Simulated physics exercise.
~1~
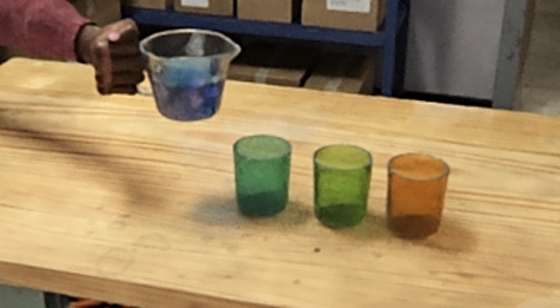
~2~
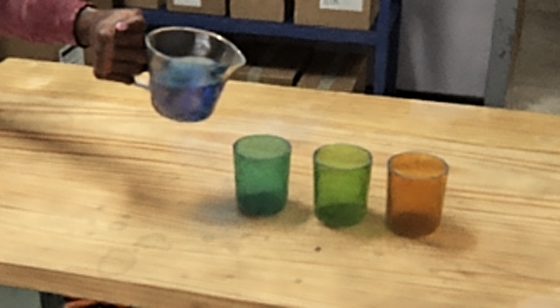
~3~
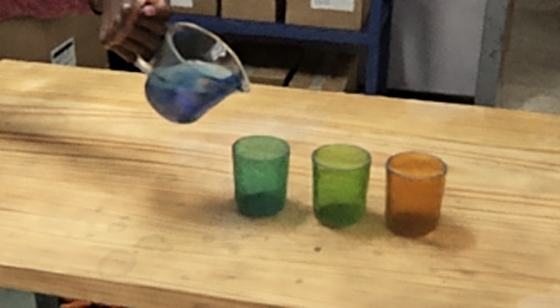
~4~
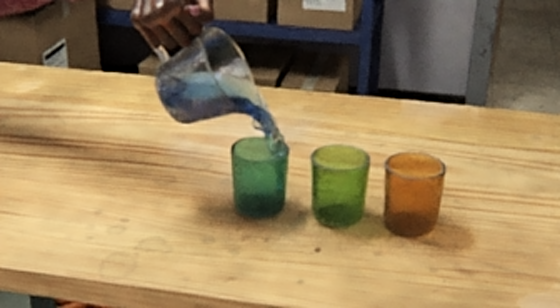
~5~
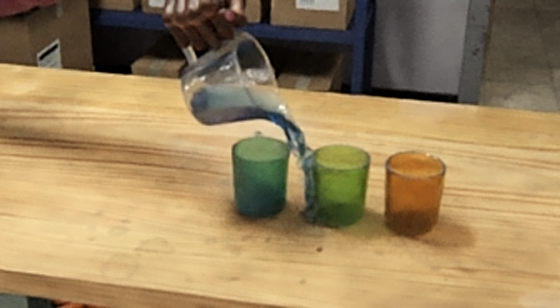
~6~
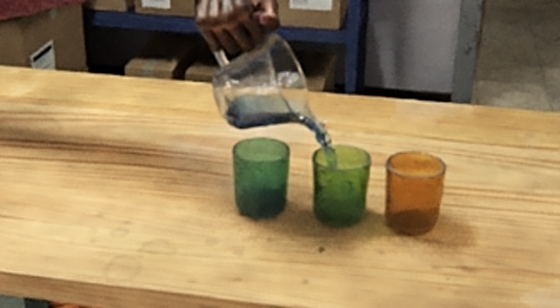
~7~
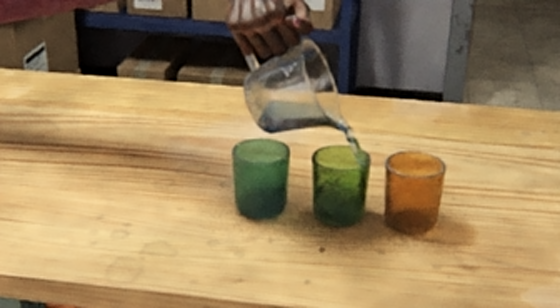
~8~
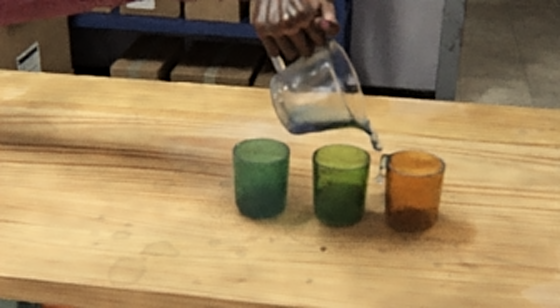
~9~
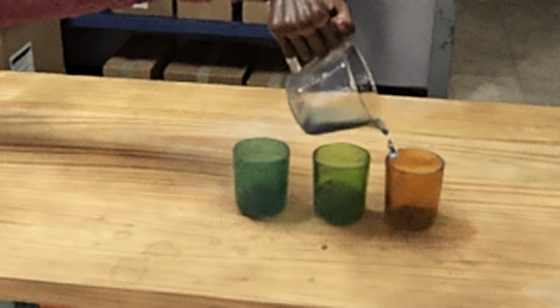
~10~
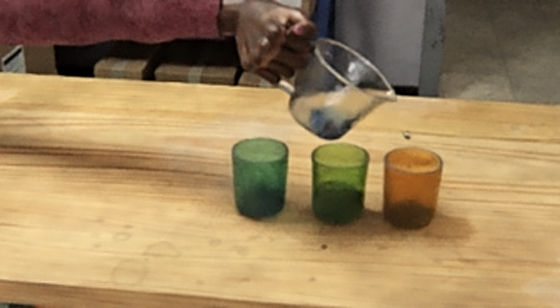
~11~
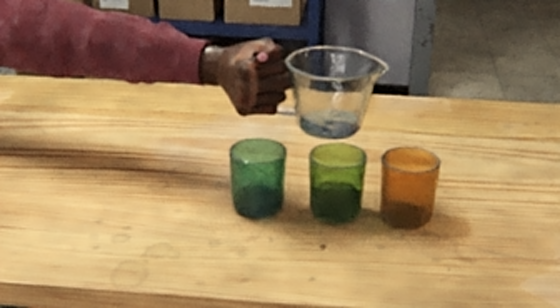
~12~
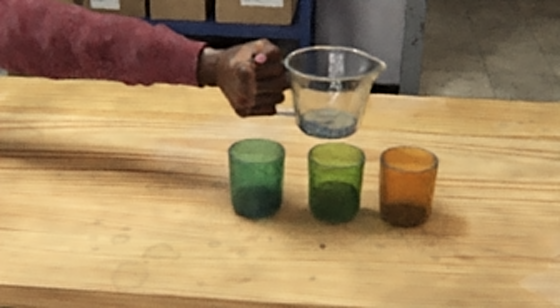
Hand tilting a glass jug and pouring bluish water along green, lime and orange tumblers, then levelling it with a little left.
